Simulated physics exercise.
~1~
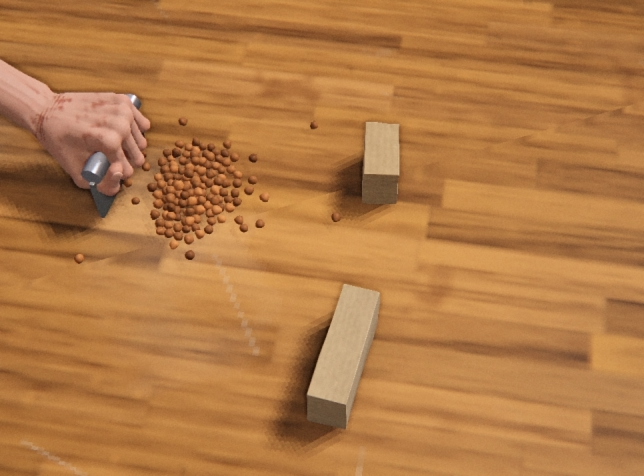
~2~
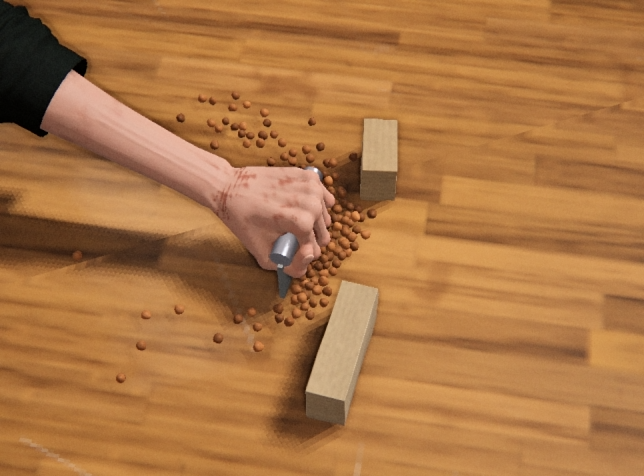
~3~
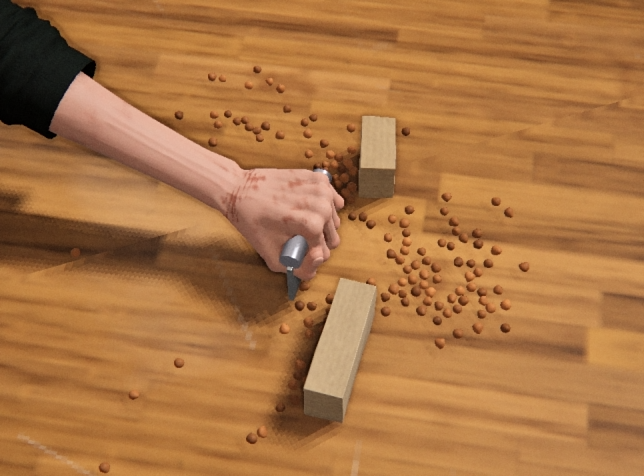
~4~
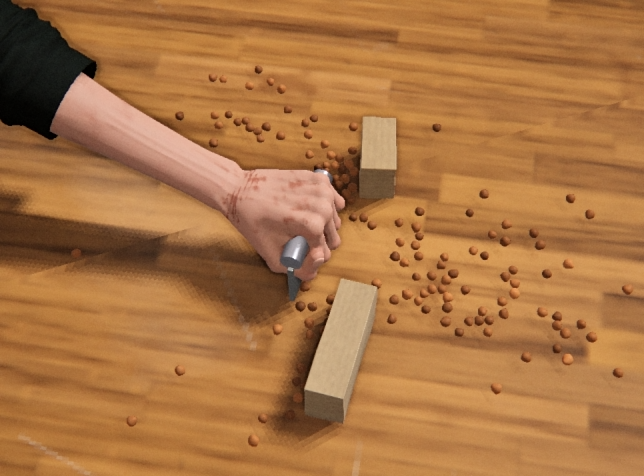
A hand sweeps hazelnuts rightward with a scraper, and many scatter through two blocks' gap.
